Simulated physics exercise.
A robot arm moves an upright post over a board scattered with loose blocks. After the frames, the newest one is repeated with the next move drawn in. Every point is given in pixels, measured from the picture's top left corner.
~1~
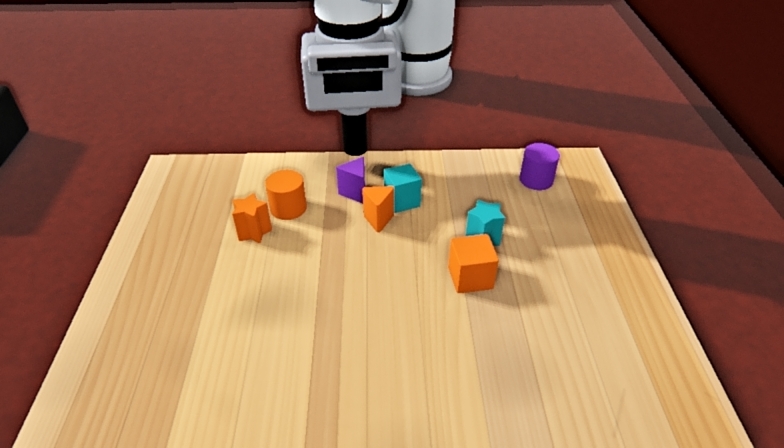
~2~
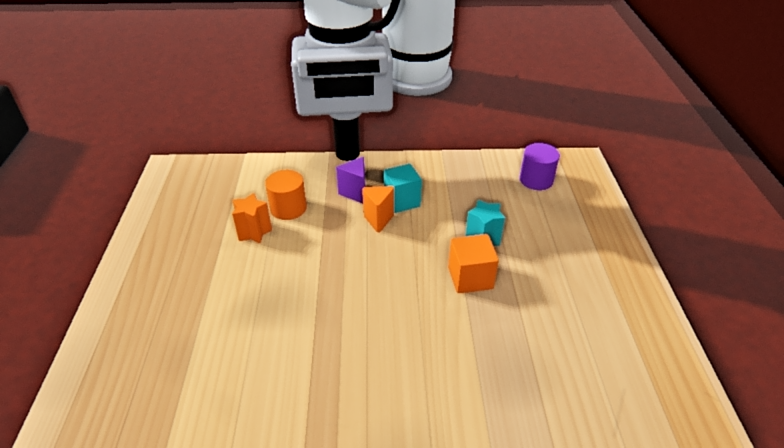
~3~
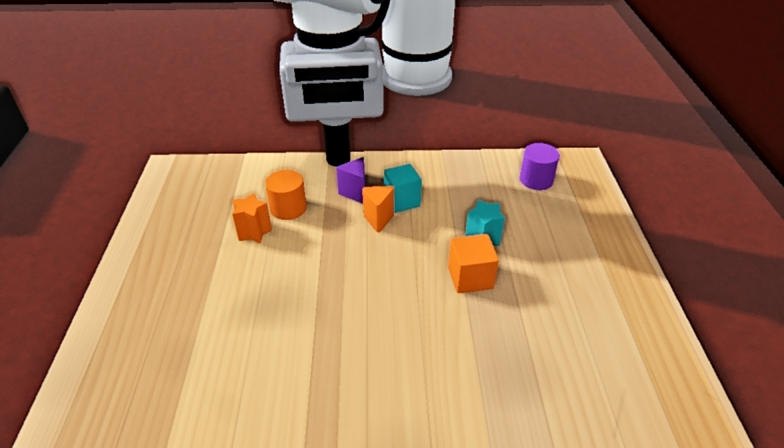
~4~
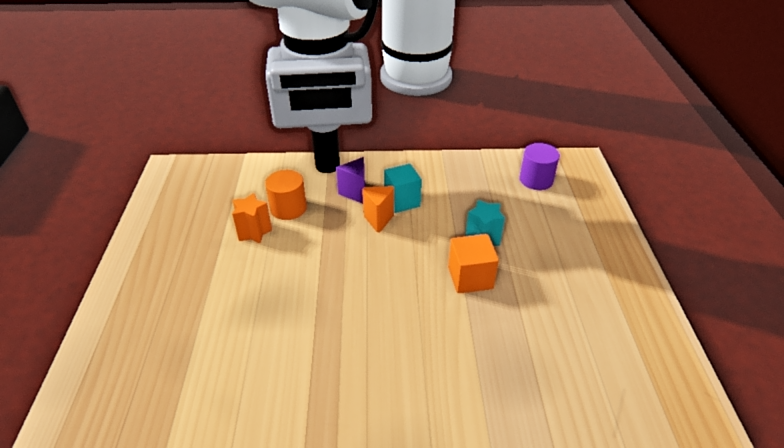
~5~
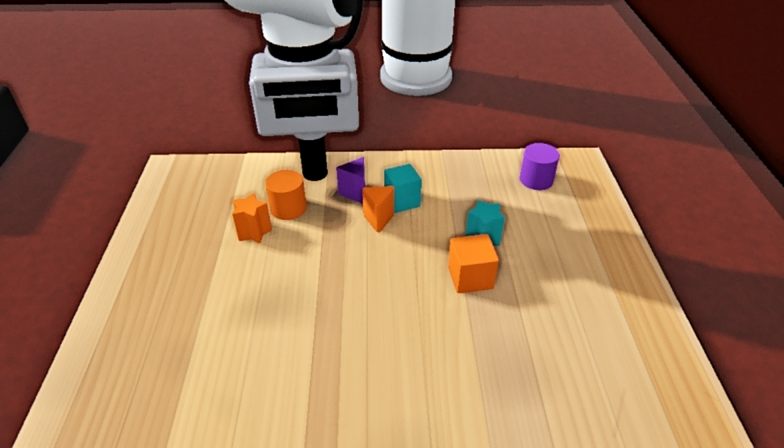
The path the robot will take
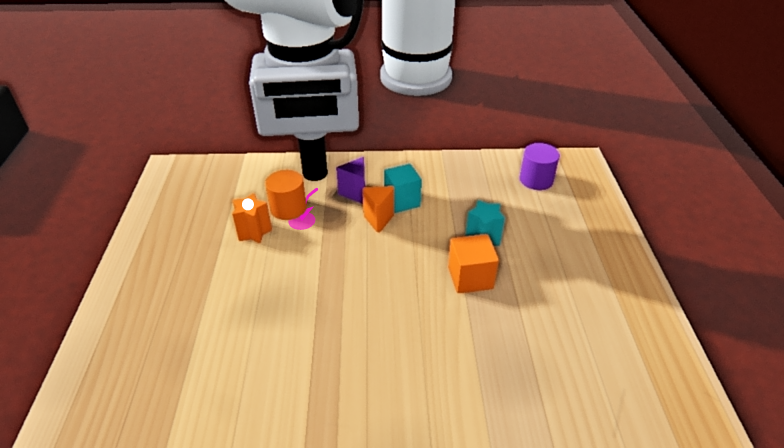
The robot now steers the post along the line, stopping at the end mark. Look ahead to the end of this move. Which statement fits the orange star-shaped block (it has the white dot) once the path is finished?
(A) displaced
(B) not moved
(A)
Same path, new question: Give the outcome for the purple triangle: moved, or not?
Here the purple triangle stays on its spot.
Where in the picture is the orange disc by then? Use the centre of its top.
It should be at (265, 199) by then.
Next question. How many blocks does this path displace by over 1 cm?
Here I'd predict two blocks moving more than 1 cm.
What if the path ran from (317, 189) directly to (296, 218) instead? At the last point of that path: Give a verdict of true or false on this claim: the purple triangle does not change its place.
True
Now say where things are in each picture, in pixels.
The first picture shows post's lower end at (356, 150); orange star-shaped block at (248, 204); orange disc at (284, 181); purple triangle at (354, 166).
The second picture shows post at (348, 154); blocks still.
The third picture shows post at (339, 160); blocks still.
The fourth picture shows post at (328, 166); blocks still.
The fifth picture shows post at (315, 174); orange star-shaped block at (248, 204); orange disc at (284, 181); purple triangle at (354, 166).
Drawn move, from (317, 189) over (307, 198) and (304, 209) to (302, 221); the dot is on the orange star-shaped block.
What follows on the original path. Halfway along, post at (303, 189); orange disc at (273, 189).
At the end, post at (300, 205); orange star-shaped block at (234, 211), turned 10° clockwise; orange disc at (265, 199); purple triangle still.
